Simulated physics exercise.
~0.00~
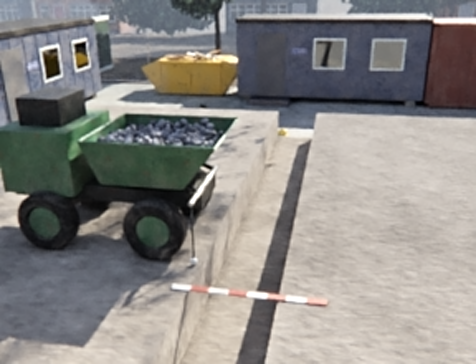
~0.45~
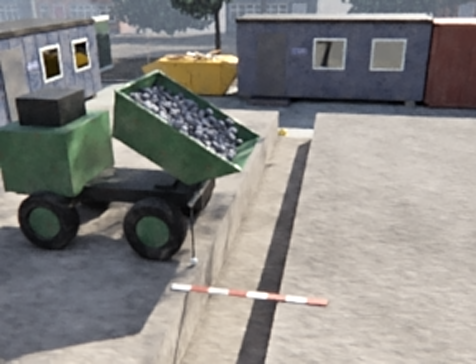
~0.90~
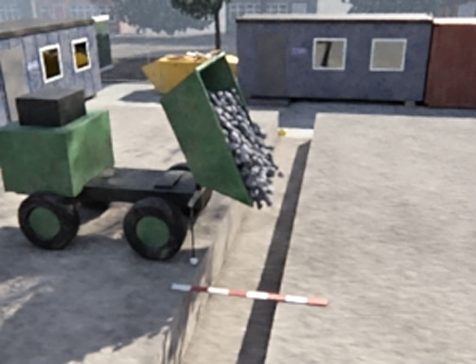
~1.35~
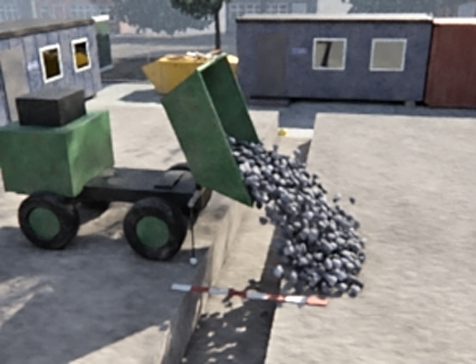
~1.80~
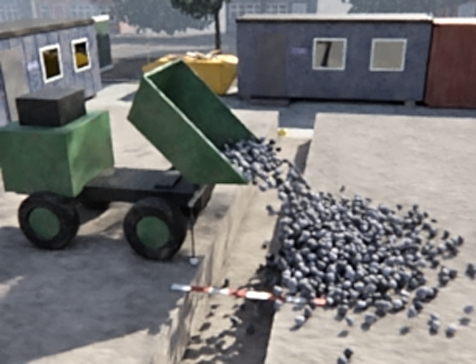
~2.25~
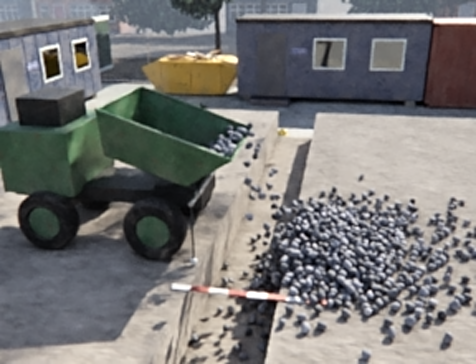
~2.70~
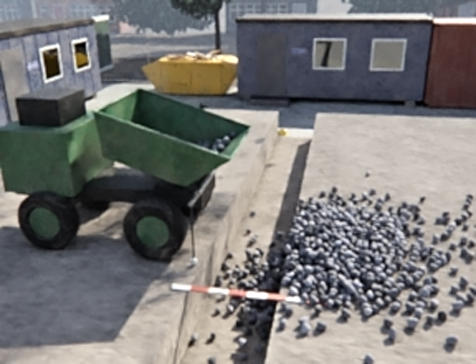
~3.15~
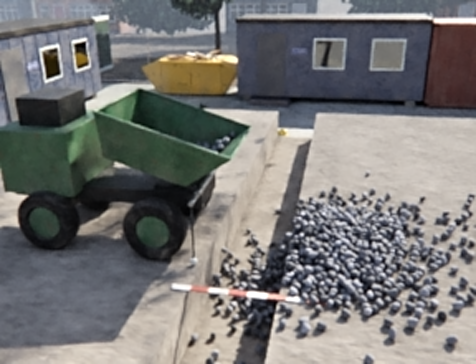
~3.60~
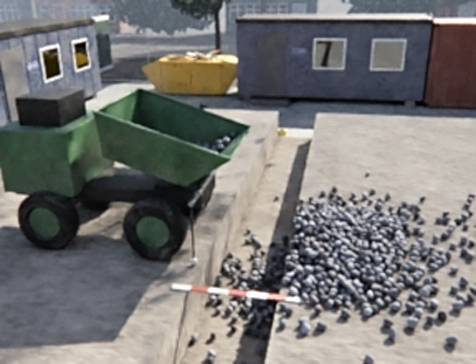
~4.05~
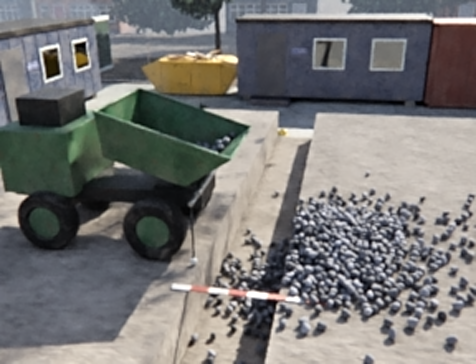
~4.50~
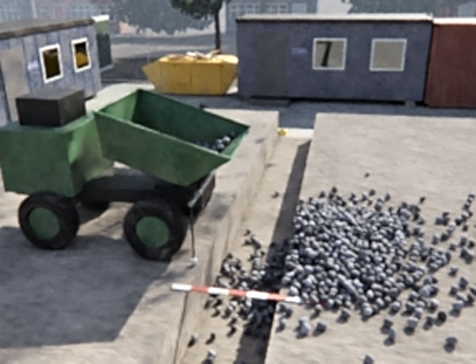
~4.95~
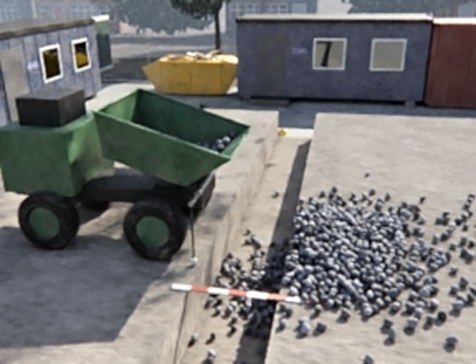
In a yard, a green dumper tips stones mostly across a trench, then partly lowers.
